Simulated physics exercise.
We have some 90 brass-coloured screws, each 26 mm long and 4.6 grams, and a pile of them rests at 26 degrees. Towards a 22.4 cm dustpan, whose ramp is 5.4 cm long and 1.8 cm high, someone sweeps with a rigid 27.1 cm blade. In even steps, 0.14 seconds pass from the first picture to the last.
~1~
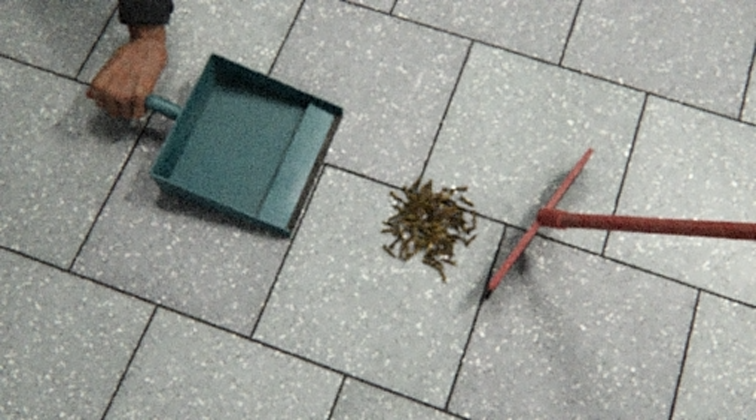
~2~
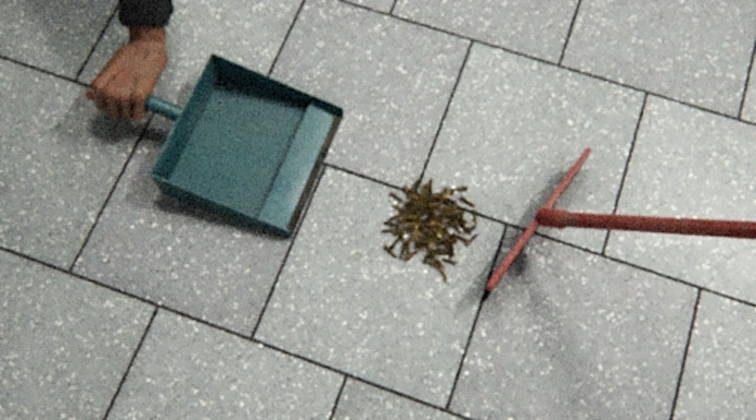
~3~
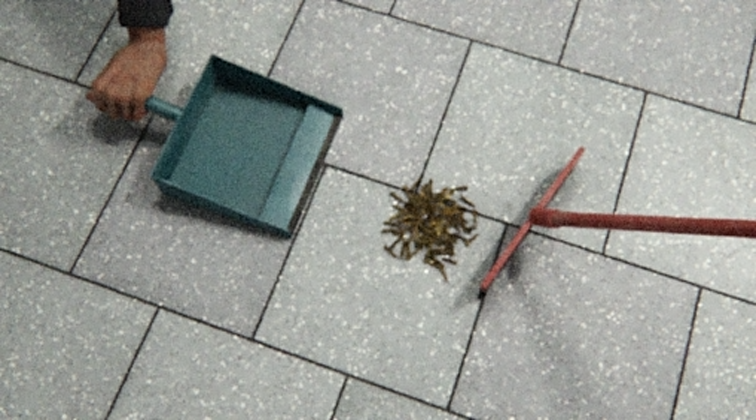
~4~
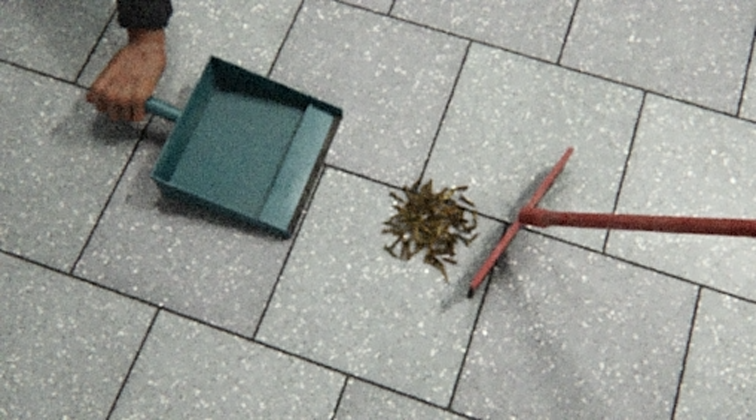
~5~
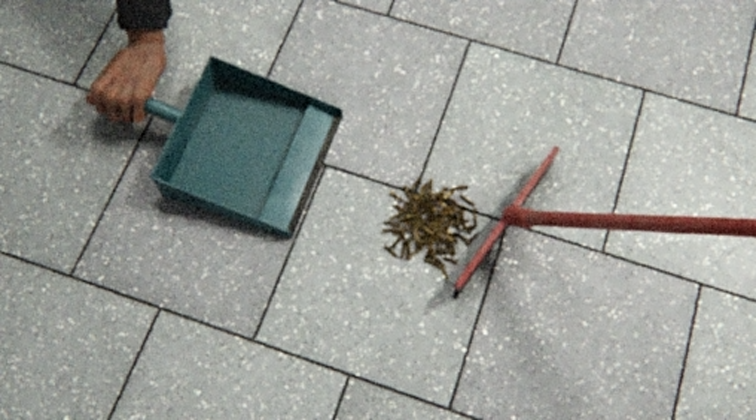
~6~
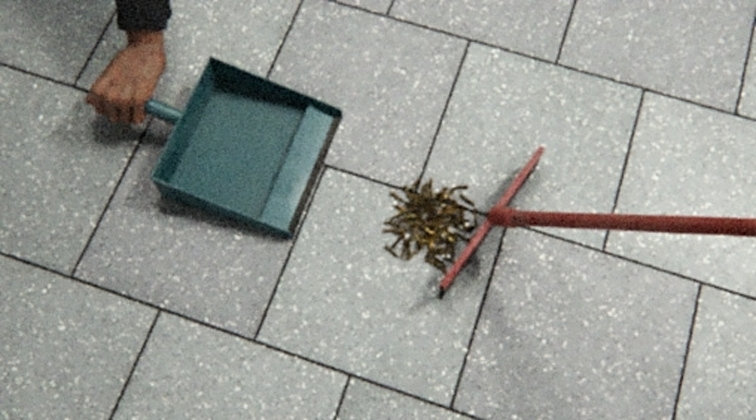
The video shows a hand holding a teal dustpan still on a grey tiled floor while a red blade on a long handle moves steadily left, up to the right edge of a small pile of brass-coloured screws.
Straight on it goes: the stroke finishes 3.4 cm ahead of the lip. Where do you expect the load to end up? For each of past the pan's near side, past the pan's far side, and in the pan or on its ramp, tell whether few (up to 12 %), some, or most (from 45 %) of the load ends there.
Near side: Few, far side: Few, pan: Few.
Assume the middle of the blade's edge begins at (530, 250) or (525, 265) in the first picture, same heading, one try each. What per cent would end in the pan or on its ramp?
Some 0 and 0 per cent.
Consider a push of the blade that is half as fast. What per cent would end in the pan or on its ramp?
I'd put it at roughly 0 per cent.
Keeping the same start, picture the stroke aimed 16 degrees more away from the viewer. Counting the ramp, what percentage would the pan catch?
The pan, ramp included, would get around 15 per cent.
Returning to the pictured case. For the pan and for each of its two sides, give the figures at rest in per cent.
Near side 10 %, far side 0 %, pan 0 %.
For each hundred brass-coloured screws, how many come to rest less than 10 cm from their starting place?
Close to 0 per cent of it.
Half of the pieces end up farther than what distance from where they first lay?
Somewhere around 16 centimetres.
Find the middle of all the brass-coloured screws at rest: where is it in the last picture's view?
Somewhere near (335, 193) in the last picture.
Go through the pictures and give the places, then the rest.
Blade from (492, 287) to (589, 154), moved 0.0 cm, 0 of the pieces shifted so far; middle of the pieces at (434, 220); pan at (243, 149), in the first frame.
Blade from (490, 287) to (587, 153), moved 0.3 cm, 0 of the pieces shifted so far; middle of the pieces at (434, 220), in the second frame.
Blade from (484, 287) to (580, 153), moved 1.3 cm, 0 of the pieces shifted so far; middle of the pieces at (435, 220), in the third frame.
Blade from (473, 286) to (569, 152), moved 2.9 cm, 0 of the pieces shifted so far; middle of the pieces at (435, 220), in the fourth frame.
Blade from (458, 286) to (555, 152), moved 5.1 cm, 0 of the pieces shifted so far; middle of the pieces at (435, 220), in the fifth frame.
Blade from (443, 287) to (540, 152), moved 7.3 cm, 0 of the pieces shifted so far; middle of the pieces at (435, 219); pan at (243, 152), in the sixth frame.
Then, 0.15 s after the last picture, middle of the blade 17 cm from the lip; 0 % over the lip, far side 0 %, near side 0 %.
Then, 0.25 s after the last picture, middle of the blade 10 cm from the lip; 0 % over the lip, far side 0 %, near side 5 %.
Then, 0.48 s after the last picture, middle of the blade 7 cm from the lip; 5 % over the lip, far side 0 %, near side 10 %.
In the end, near side 10 %, far side 0 %, pan 0 %, in front of the lip or behind the blade 90 %.
